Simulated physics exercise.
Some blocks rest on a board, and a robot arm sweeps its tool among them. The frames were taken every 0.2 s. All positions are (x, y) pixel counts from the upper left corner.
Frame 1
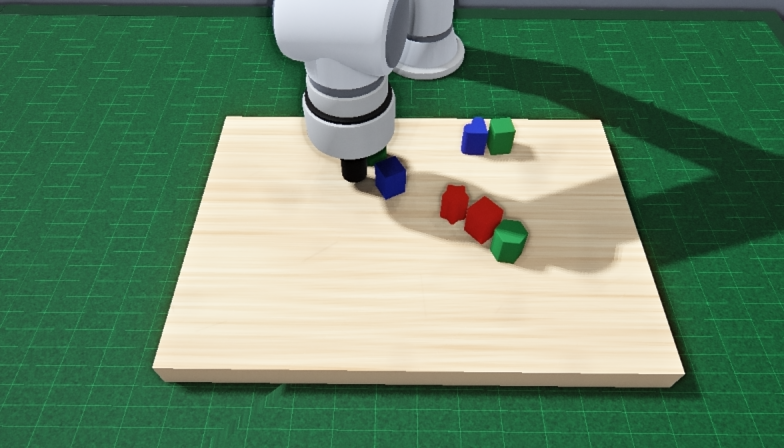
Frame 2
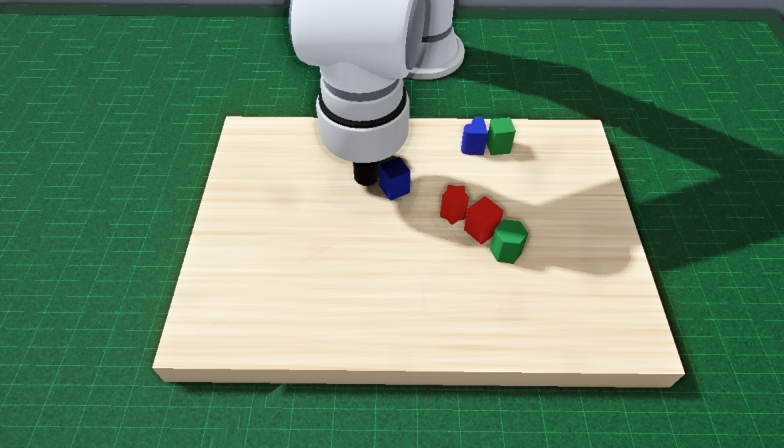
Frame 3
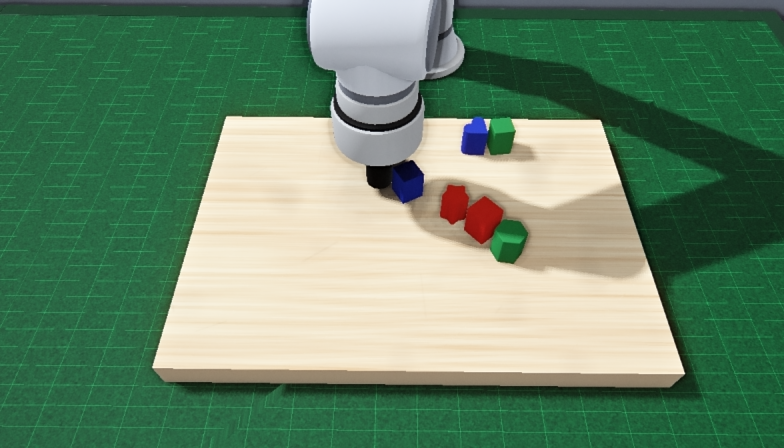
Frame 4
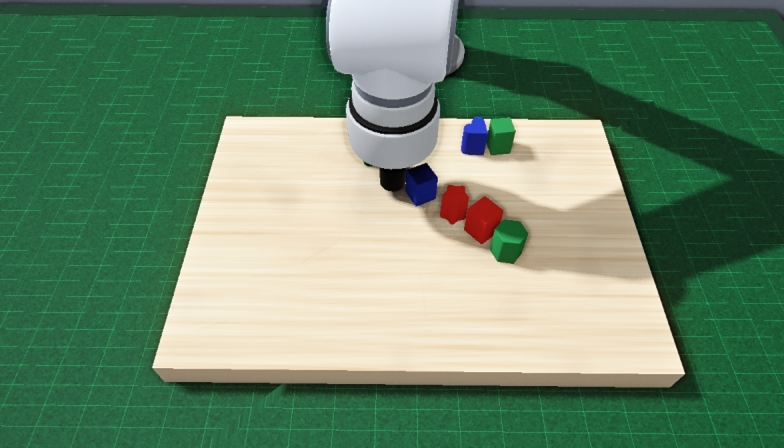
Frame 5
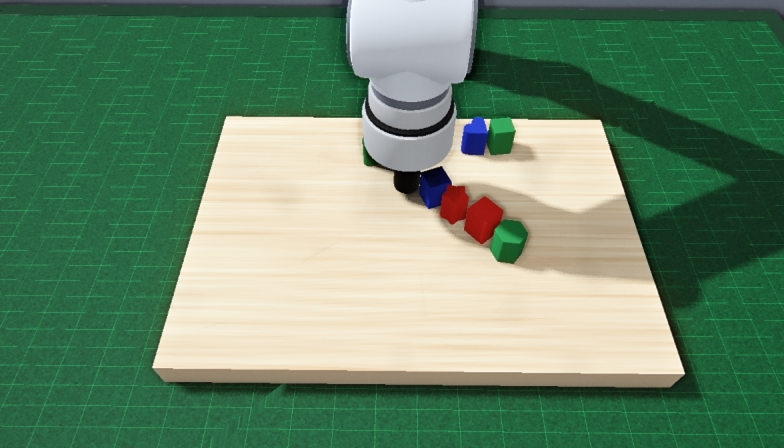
A white robot arm with a black-tipped tool pushes a dark blue block rightward and slightly toward the viewer across a pale wooden board on a green grid-lined surface, seen from above at a fixed angle. Two red blocks and a green one sit right of centre, with another blue and green pair behind. The pushed block closes the short gap to the nearest red piece, while a green block shows behind the arm.
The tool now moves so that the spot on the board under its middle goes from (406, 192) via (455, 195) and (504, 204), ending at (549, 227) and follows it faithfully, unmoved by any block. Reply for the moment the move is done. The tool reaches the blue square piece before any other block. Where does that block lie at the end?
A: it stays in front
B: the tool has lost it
It's A.
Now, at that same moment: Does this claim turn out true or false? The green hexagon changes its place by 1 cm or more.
Verdict: False.
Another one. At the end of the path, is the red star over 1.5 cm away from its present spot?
No, it doesn't check out.
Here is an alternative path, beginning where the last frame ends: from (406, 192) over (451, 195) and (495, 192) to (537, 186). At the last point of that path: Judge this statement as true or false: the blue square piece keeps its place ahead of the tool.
It is false.
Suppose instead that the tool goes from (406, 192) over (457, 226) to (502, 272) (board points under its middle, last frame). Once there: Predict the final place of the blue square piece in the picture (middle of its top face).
Around pixel (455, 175).
On the path given first. One third of the way, tool (457, 187); blue square piece (484, 180), turned 50° clockwise; red star (459, 195), turned 15° clockwise.
Two thirds of the way, tool (506, 197); blue square piece (535, 191), turned 50° clockwise; red star (459, 195), turned 15° clockwise.
At the end, tool (552, 219); blue square piece (585, 207), turned 15° clockwise; red star (459, 195), turned 15° clockwise; red square piece in place; green hexagon in place.
